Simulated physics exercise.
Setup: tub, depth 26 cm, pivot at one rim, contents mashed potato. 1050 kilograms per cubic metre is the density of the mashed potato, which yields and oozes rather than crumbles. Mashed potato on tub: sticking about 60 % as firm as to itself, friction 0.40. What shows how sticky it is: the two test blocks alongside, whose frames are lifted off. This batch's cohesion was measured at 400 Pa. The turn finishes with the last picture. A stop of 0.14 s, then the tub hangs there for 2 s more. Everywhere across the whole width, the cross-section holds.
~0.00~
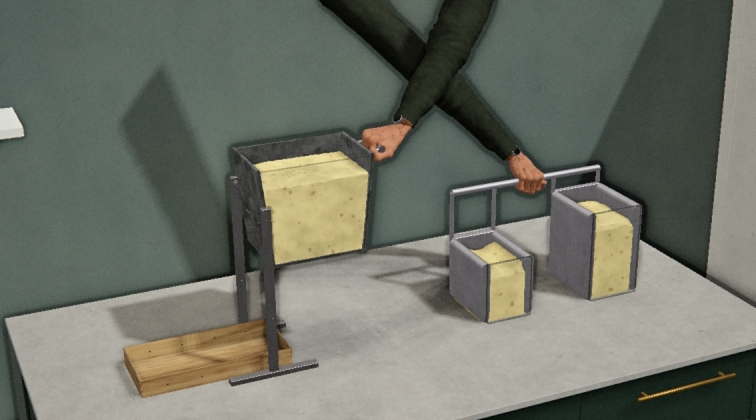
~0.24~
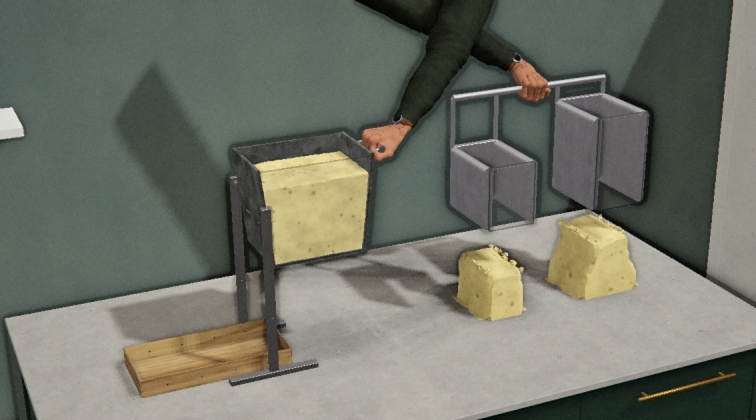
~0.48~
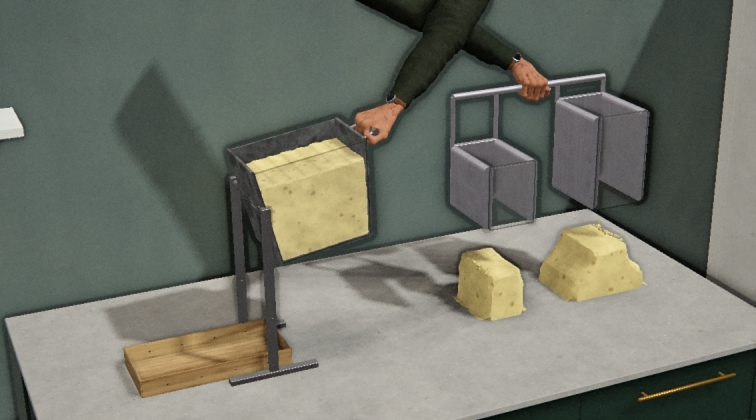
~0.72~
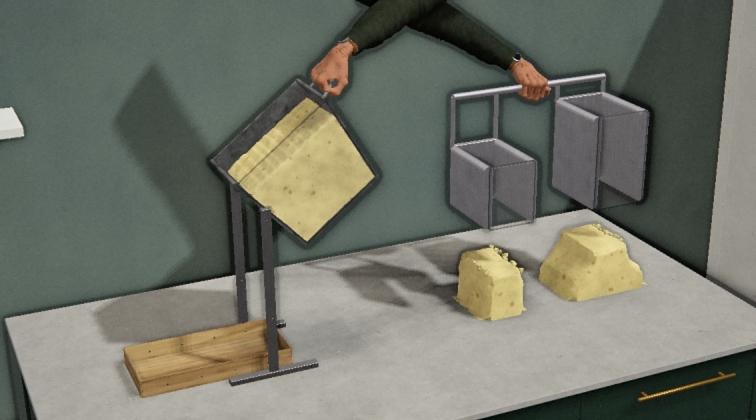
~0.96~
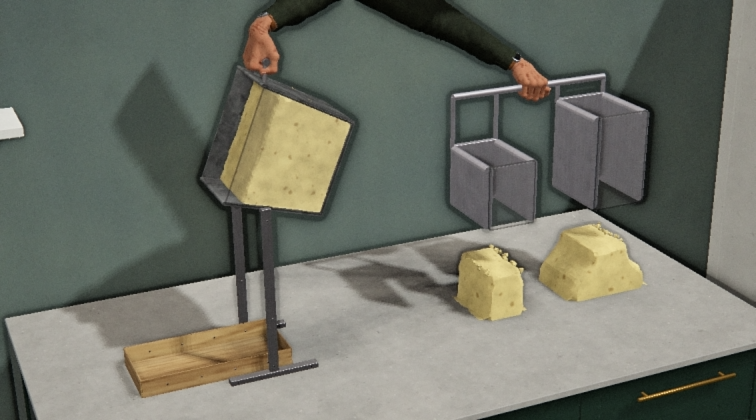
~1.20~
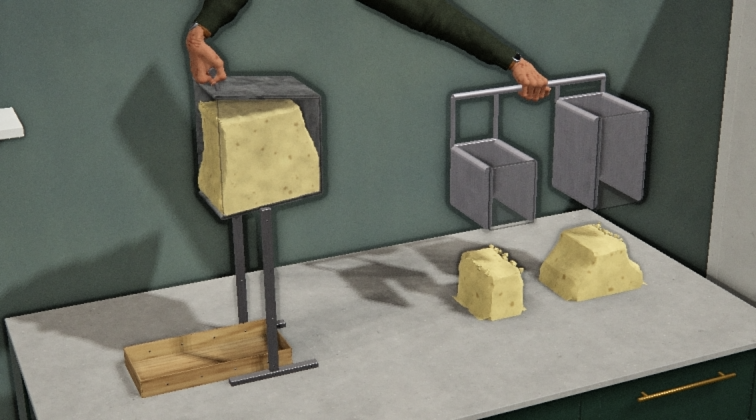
At first, one hand holds a tub of pale yellow mash on a stand while the other lifts two open casings off blocks at right, which slump, the taller one more. The first hand then swings the tub up and leftward onto its side, the mash bulging slightly within.
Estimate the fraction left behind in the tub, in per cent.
I would say 40 %.
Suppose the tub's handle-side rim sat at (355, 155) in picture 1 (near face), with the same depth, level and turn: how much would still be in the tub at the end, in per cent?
Close to 50 per cent would still be in the tub.
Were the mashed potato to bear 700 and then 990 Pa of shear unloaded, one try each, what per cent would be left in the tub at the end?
Respectively, close to 60 % and close to 100 %.
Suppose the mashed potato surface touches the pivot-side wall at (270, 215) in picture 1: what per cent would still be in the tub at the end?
It would be close to 70 percent.
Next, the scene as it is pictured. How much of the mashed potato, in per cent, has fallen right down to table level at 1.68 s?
At that moment, near 35 % is down.
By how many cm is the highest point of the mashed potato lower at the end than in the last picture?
The top ends up some 14 cm below its level in the last picture.
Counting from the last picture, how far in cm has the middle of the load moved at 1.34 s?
About 7 cm.
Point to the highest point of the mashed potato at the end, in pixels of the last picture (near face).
Close to pixel (290, 163).
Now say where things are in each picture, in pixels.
Handle-side rim at (371, 154), tilt 0 degrees; crest of the mashed potato at (364, 173); block heights 15 cm, 23 cm (left to right), in the first picture.
Handle-side rim at (371, 154), tilt 0 degrees; crest of the mashed potato at (364, 173); block heights 14 cm, 18 cm (left to right), in the second picture.
Handle-side rim at (364, 140), tilt 8 degrees; crest of the mashed potato at (358, 161); block heights 14 cm, 16 cm (left to right), in the third picture.
Handle-side rim at (324, 101), tilt 37 degrees; crest of the mashed potato at (330, 120); block heights 14 cm, 16 cm (left to right), in the fourth picture.
Handle-side rim at (263, 88), tilt 68 degrees; crest of the mashed potato at (280, 99); block heights 14 cm, 16 cm (left to right), in the fifth picture.
Handle-side rim at (216, 100), tilt 89 degrees; crest of the mashed potato at (294, 109); block heights 14 cm, 16 cm (left to right), in the sixth picture.
After 1.34 s, the tub is at 89 degrees and holds 77 %.
After 1.51 s, the tub is at 89 degrees and holds 51 %.
After 1.68 s, the tub is at 89 degrees and holds 40 %.
After 1.85 s, the tub is at 89 degrees and holds 40 %.
After 3.20 s, the tub is at 89 degrees and holds 40 %.
